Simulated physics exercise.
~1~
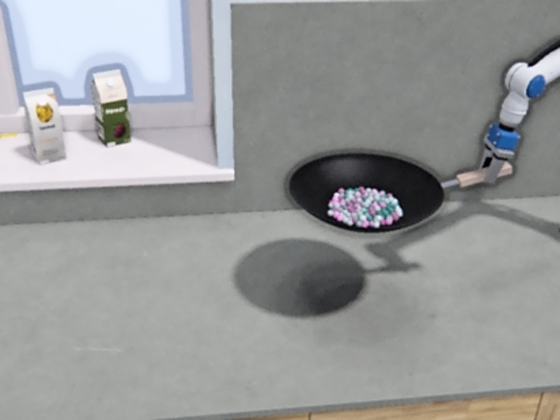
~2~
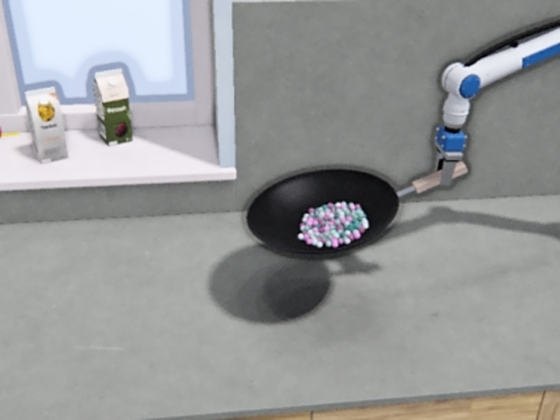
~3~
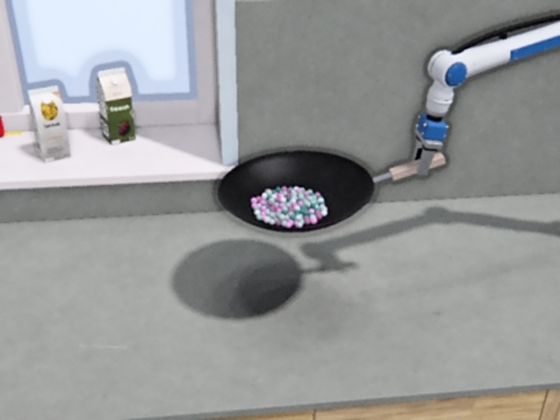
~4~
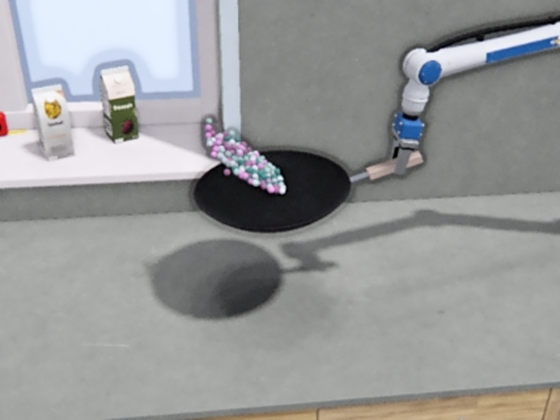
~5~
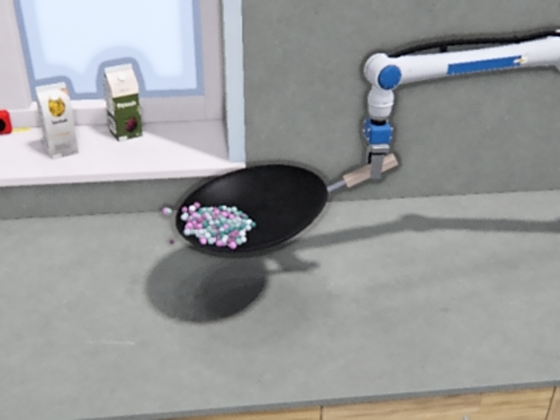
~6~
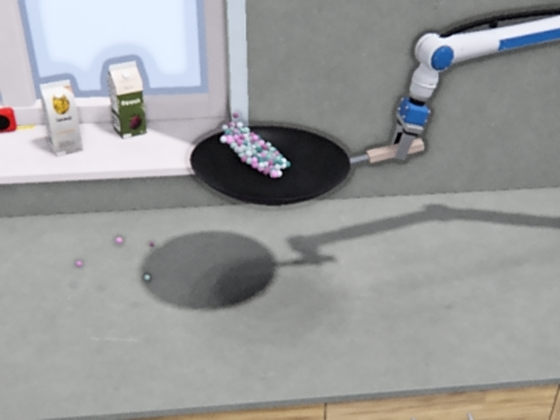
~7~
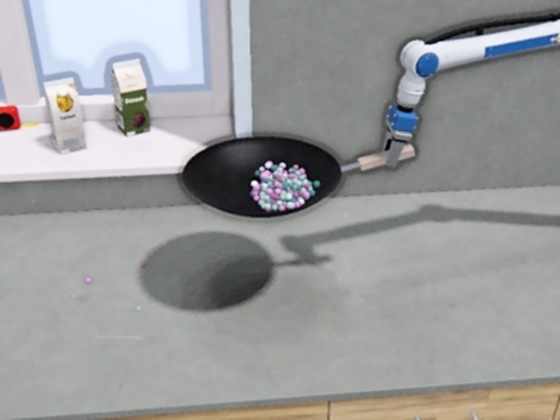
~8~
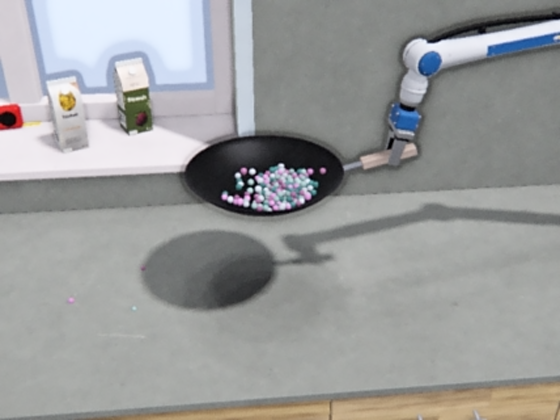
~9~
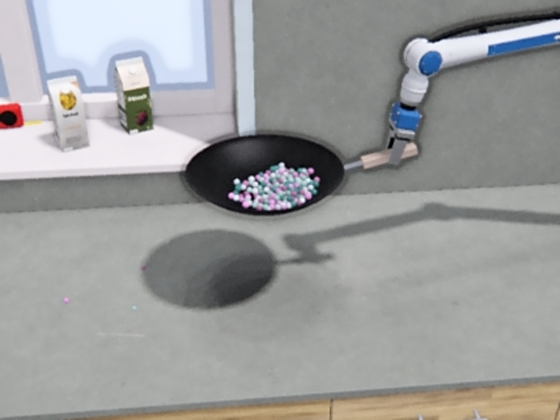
Above a grey counter beside a window, a robot arm swung a black wok of small round sweets leftward, tossing them up toward its far edge and catching nearly all, though a few dropped onto the counter before the wok was held still.
